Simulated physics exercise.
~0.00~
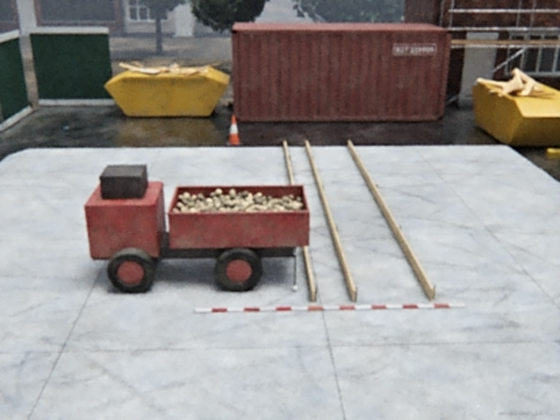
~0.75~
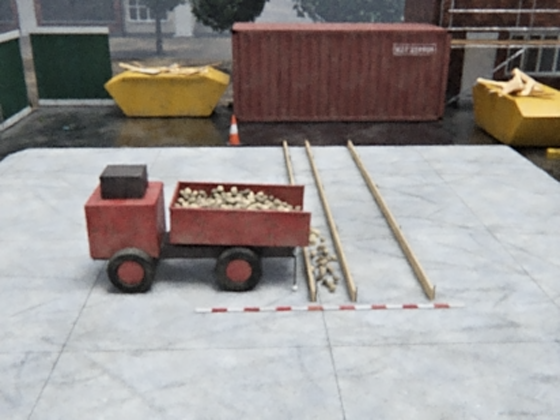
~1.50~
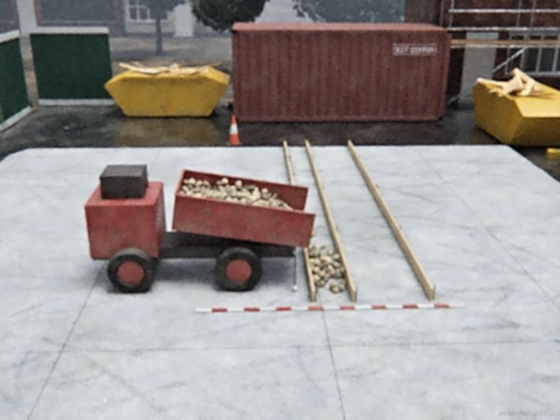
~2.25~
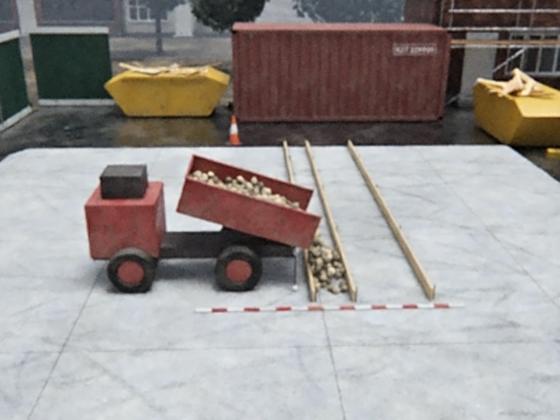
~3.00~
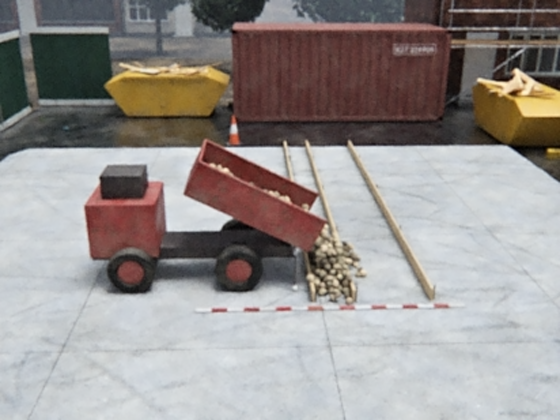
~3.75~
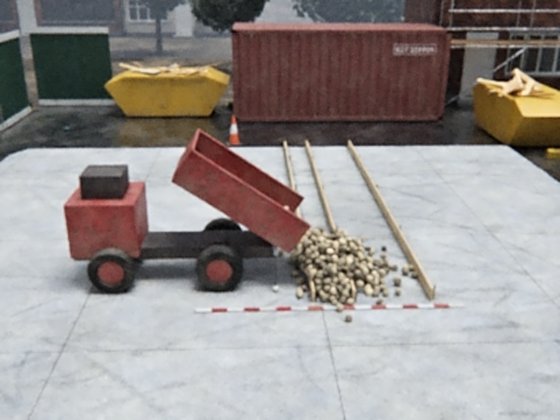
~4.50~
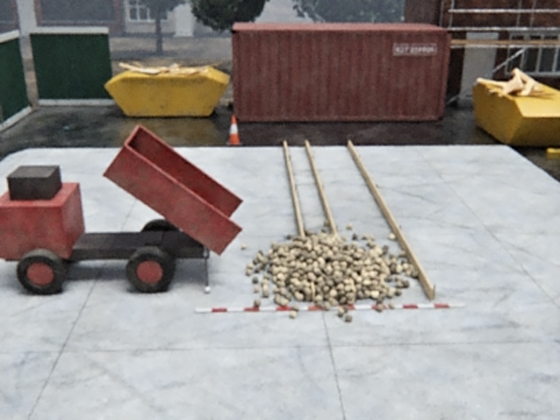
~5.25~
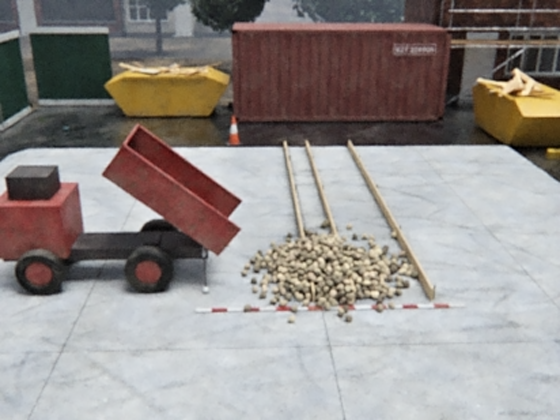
At the start, a red toy-like truck loaded with pale stones stands on a light paved surface, its back facing three long boards, with a striped staff lying in front. The bed begins to tilt, and a few stones spill from its right end between the two nearer boards. As the bed rises more steeply, the stones pour out faster and heap up over the boards. The truck then moves left, still tipping, while the rest slides out. It ends with the empty bed raised and a broad pile spread across the near ends of the boards, most of it left of the farthest one.
